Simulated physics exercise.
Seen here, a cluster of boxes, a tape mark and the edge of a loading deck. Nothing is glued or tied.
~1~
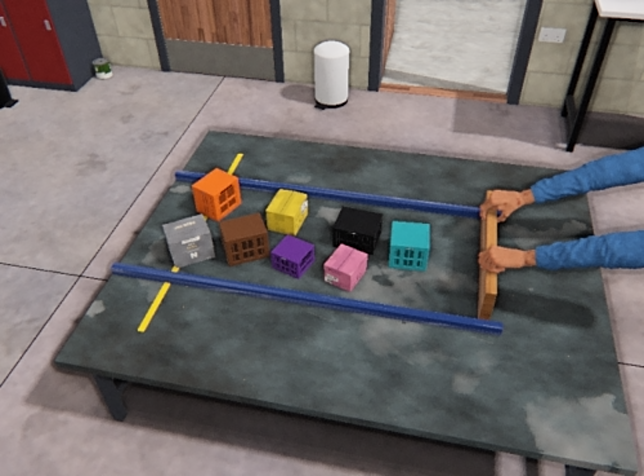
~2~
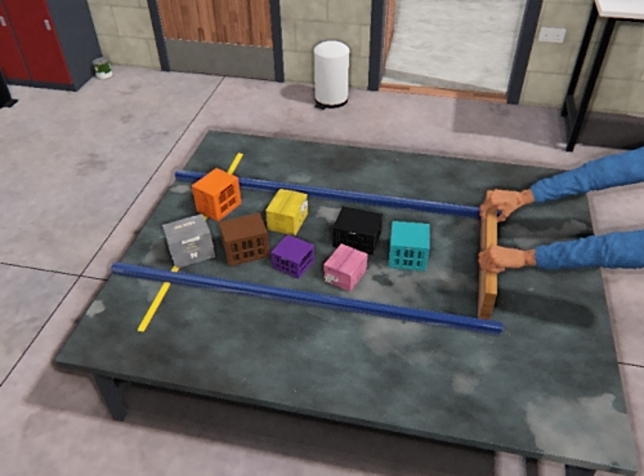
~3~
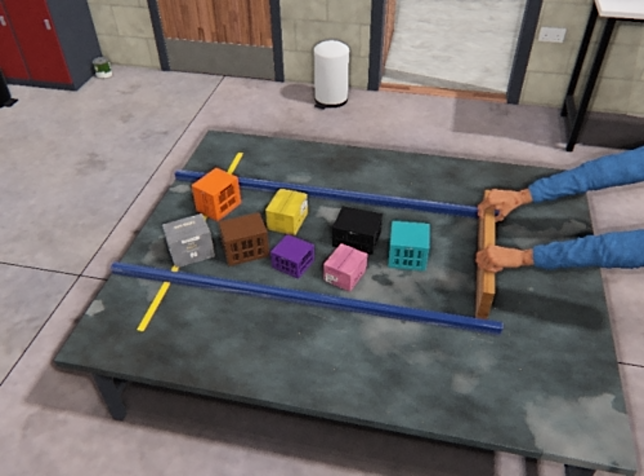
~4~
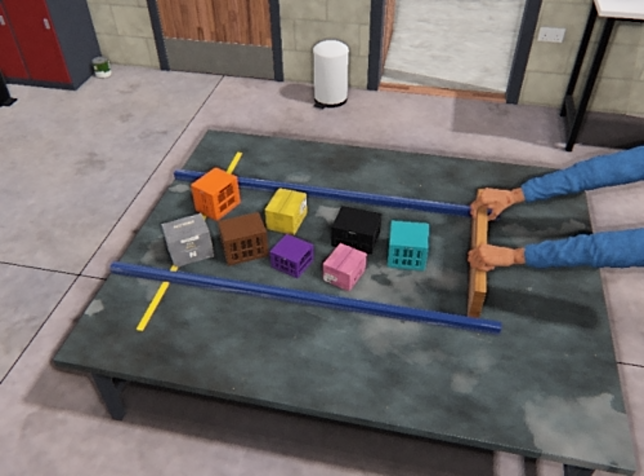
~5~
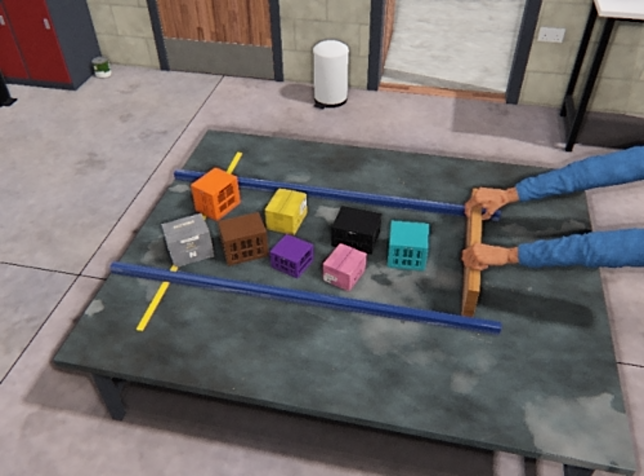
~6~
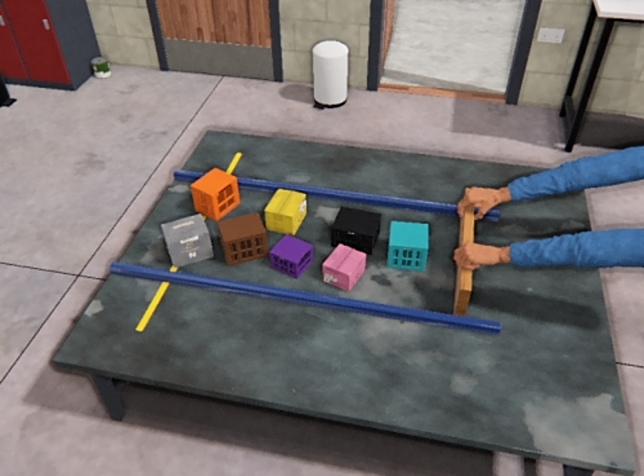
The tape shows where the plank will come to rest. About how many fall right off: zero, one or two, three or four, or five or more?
The number that fall off is three or four.
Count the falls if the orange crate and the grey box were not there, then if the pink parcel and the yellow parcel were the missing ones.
The counts: 2 and 2.
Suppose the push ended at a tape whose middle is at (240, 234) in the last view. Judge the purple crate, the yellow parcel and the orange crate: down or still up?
The purple crate survives; the yellow parcel does not fall; the orange crate drops off.
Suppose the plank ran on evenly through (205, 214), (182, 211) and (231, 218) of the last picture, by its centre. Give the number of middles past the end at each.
The counts: 4, 6 and 2.
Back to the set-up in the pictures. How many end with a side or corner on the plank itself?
In contact: 2.
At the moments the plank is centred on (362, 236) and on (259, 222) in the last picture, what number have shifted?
By then 4, and 8.
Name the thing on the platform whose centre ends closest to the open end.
The black crate.
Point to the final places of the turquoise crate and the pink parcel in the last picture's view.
Near (179, 216) and (168, 244).
Early on, none off yet; grey box at rest near (188, 241); orange crate at rest near (216, 195); brown crate at rest near (243, 239).
A while later, none off yet; grey box travelled about its own width near (150, 238); orange crate travelled about its own width near (188, 184); brown crate travelled about its own width near (192, 232).
Finally, the number that fall off is three or four; lost, yellow parcel, brown crate, orange crate and grey box.
